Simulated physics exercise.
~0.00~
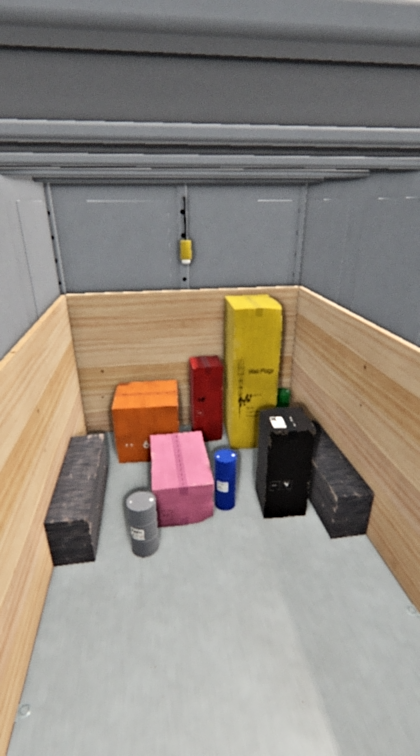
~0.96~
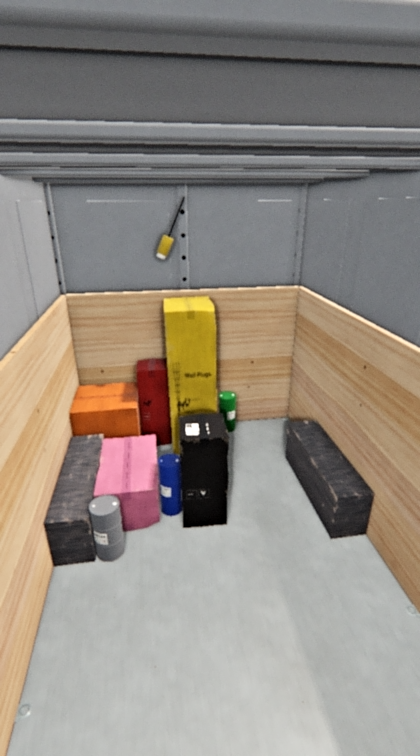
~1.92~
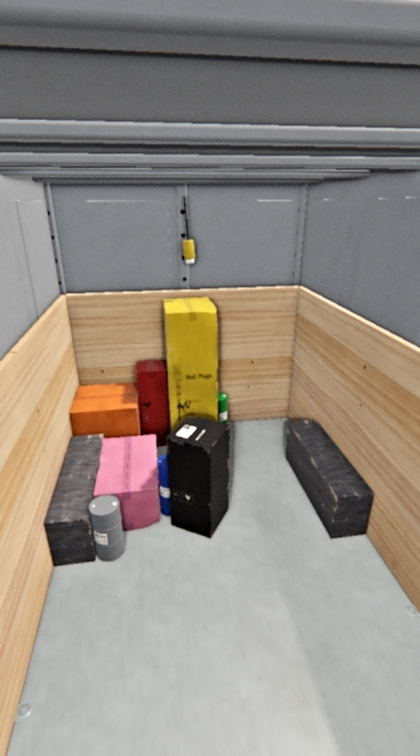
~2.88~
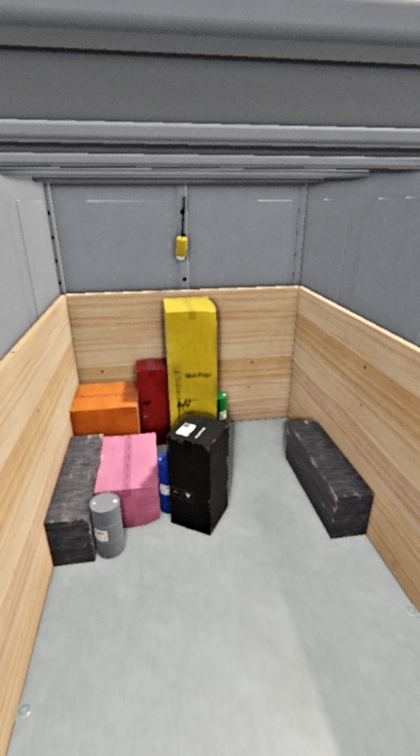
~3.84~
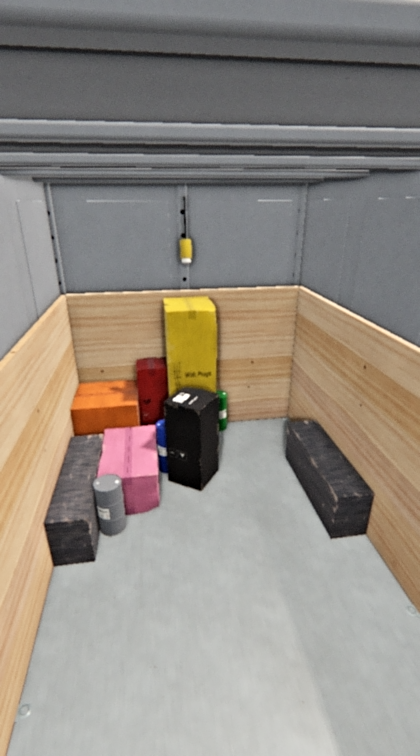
The clip shows coloured boxes and canisters standing in a van's load bay as they shift left together, leaving a gap on the right, before several, including the black box and blue canister, slide towards the bulkhead and end clustered on the left, still upright.
